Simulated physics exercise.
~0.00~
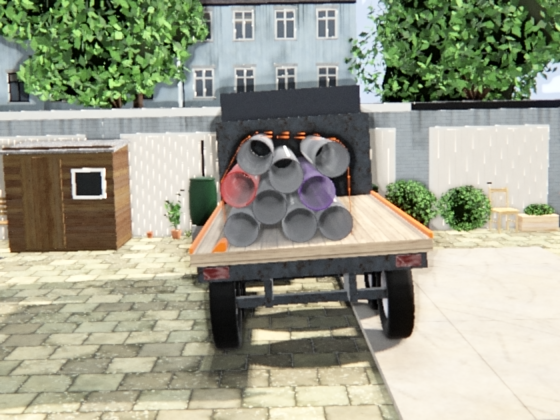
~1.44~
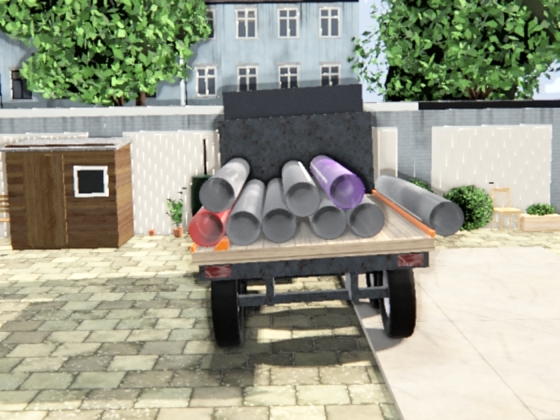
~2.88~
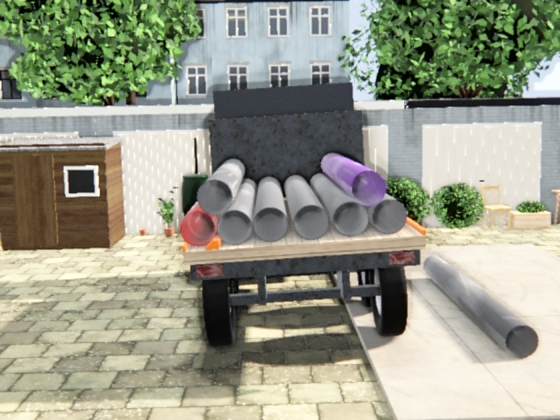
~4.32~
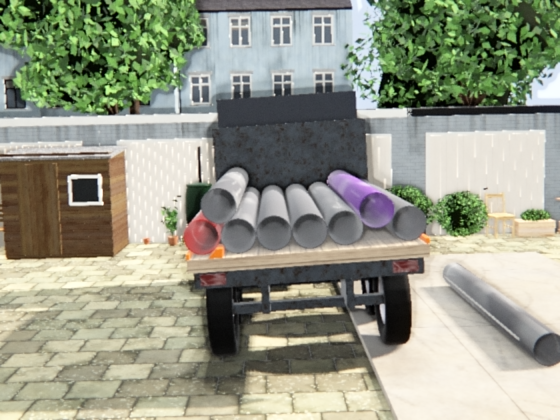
At the start, a stack of hollow plastic pipes, mostly grey with one red and one purple, sits strapped on the deck of a flatbed lorry seen from behind. The orange straps come away and the stack slumps outward, the red pipe dropping to the left edge while the purple one rolls right on top of others. A grey pipe goes over the right edge and lands on the pale paving beside the lorry. At the end, the red pipe rests on the deck at the left, the purple one lies up on its neighbours at the right, and only that single grey pipe is on the ground.
